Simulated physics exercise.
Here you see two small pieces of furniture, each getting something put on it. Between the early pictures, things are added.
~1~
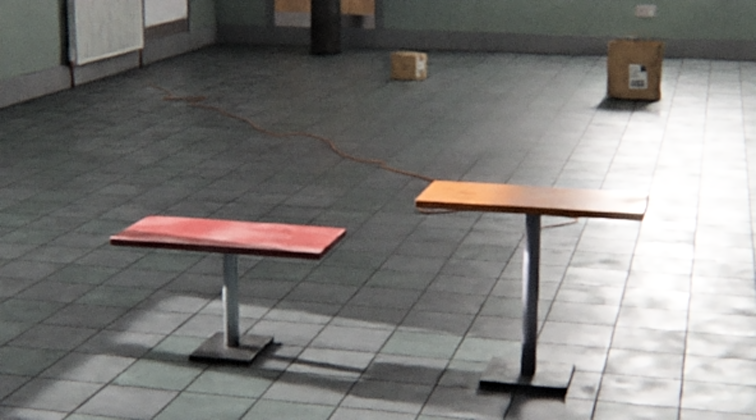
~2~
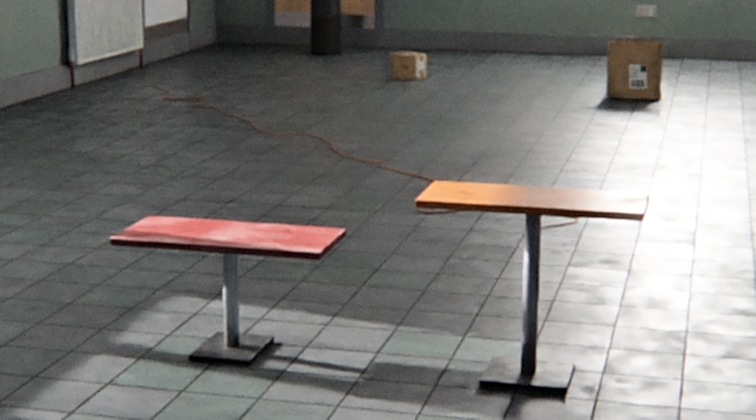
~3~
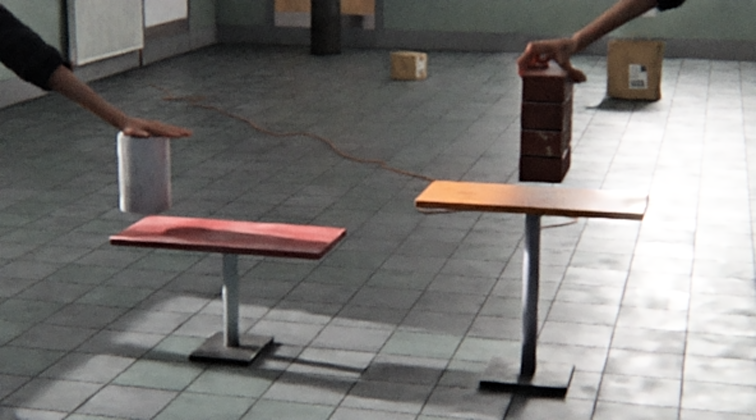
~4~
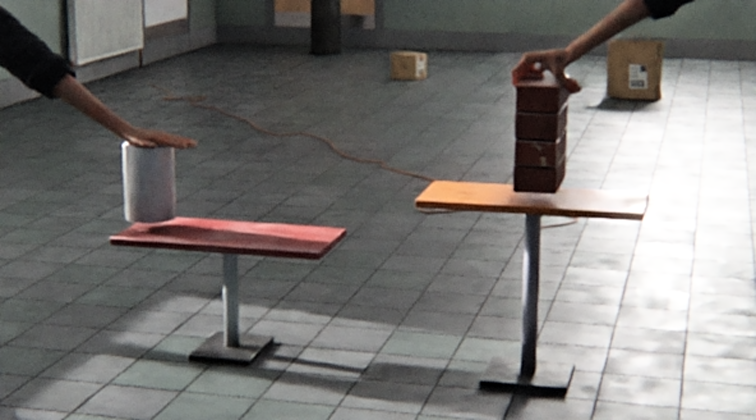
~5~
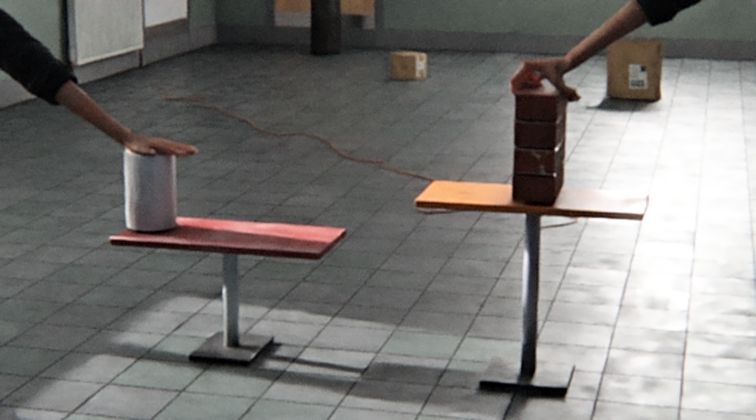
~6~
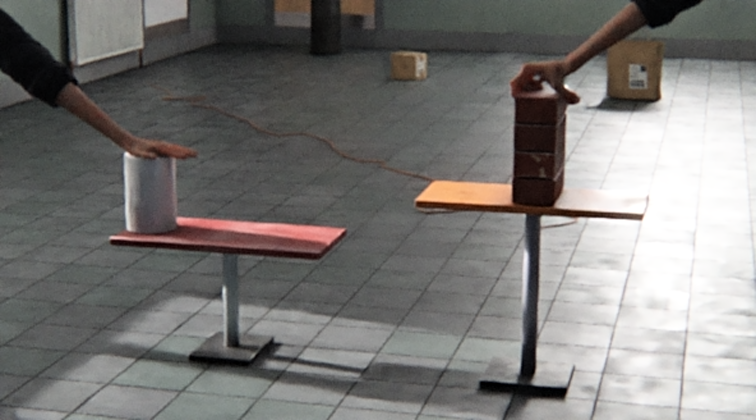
Two hands lower a white roll onto a red table and stacked bricks onto an orange one.
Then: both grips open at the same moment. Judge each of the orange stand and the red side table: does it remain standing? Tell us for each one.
Outcome: Chances are the orange stand won't go down; chances are the red side table won't go down.
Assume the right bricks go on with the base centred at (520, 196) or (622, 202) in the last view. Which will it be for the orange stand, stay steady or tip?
Try 1: Stable. Try 2: Falls.
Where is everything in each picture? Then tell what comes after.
In the first frame, orange stand (534, 200); red side table (230, 237).
In the second frame, red side table (230, 237).
In the third frame, still on the way; orange stand (534, 200); right bricks (547, 122).
In the fourth frame, still on the way; red side table (230, 237); left roll (150, 181).
In the fifth frame, still on the way; orange stand (534, 200); right bricks (540, 141).
In the sixth frame, in place, still held; orange stand (534, 200); red side table (230, 237); left roll (151, 191).
Then, 0.66 s later than the last frame, orange stand at rest near (534, 200); red side table at rest near (230, 237).
When it is over, the orange stand keeps steady, near (534, 200); the red side table keeps steady, near (230, 237).
